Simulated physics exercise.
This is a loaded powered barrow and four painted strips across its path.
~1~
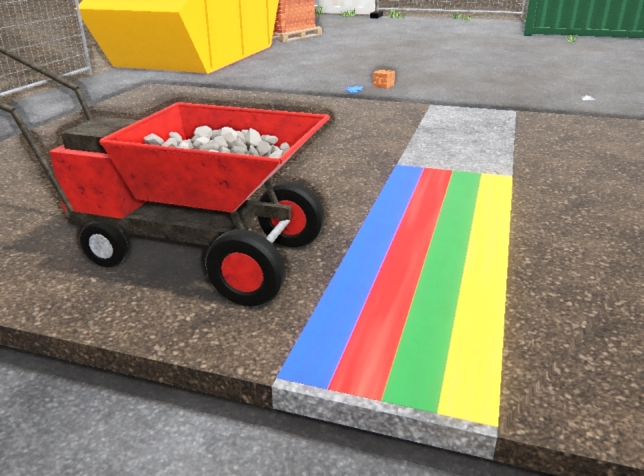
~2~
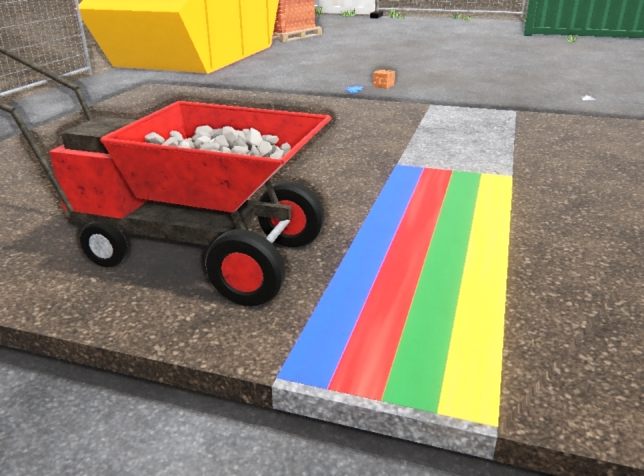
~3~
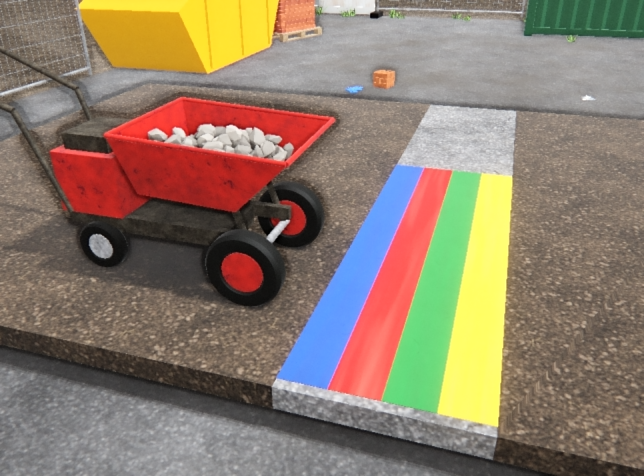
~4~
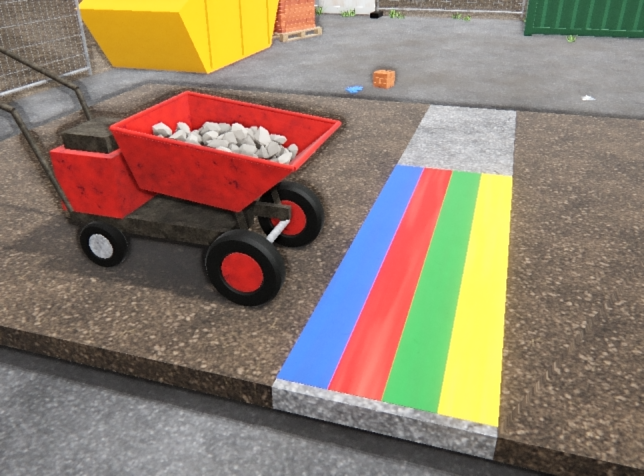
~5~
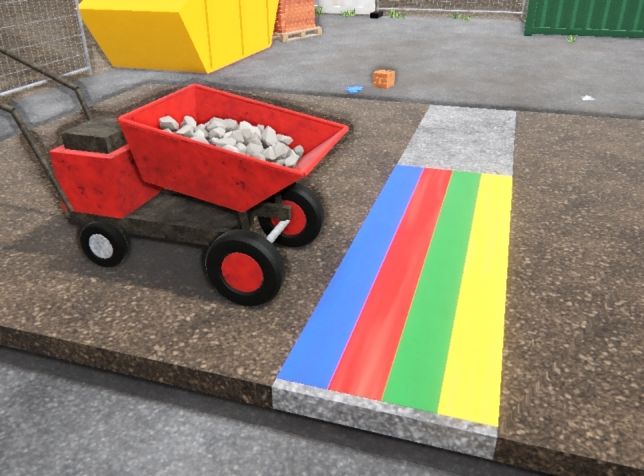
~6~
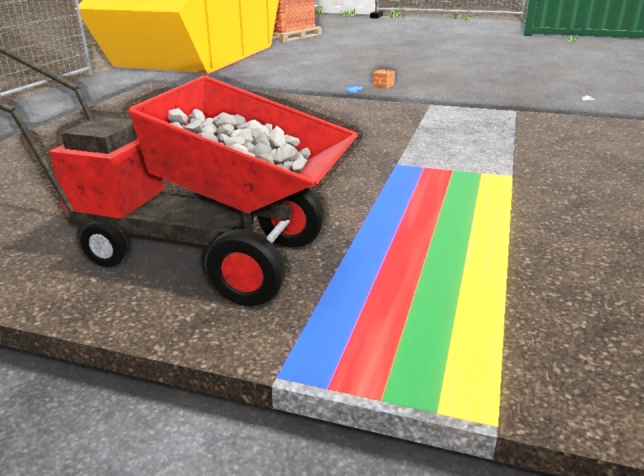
On a paved yard, a red barrow's skip of broken stones gradually tilts right.
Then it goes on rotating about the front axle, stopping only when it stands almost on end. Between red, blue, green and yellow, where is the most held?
On green.
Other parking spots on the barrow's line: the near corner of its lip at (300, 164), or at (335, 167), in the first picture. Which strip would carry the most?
Result, place 1: The strip in green; place 2: That yellow strip.
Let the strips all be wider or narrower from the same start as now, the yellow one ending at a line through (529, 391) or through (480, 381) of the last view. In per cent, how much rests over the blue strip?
About 0 and 0 per cent.
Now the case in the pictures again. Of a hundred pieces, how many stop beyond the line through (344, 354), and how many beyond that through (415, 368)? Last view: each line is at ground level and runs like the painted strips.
I'd put it near 80 in a hundred, then near 40 in a hundred.
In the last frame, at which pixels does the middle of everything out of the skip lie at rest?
Resting centre, last frame: Roughly (435, 294).
Soon, skip tipped steeply; all in the skip.
A while on, skip tipped right over; most in the skip; a small part over the red strip; a small part over the green strip.
Towards the end, skip tipped right over; about a quarter in the skip; about a quarter over the red strip; about a third over the green strip; a small part over the yellow strip; a small part off the paint.
Finally, skip tipped right over; about a quarter in the skip; none over the blue strip; about a quarter over the red strip; about a third over the green strip; a small part over the yellow strip; a small part off the paint.
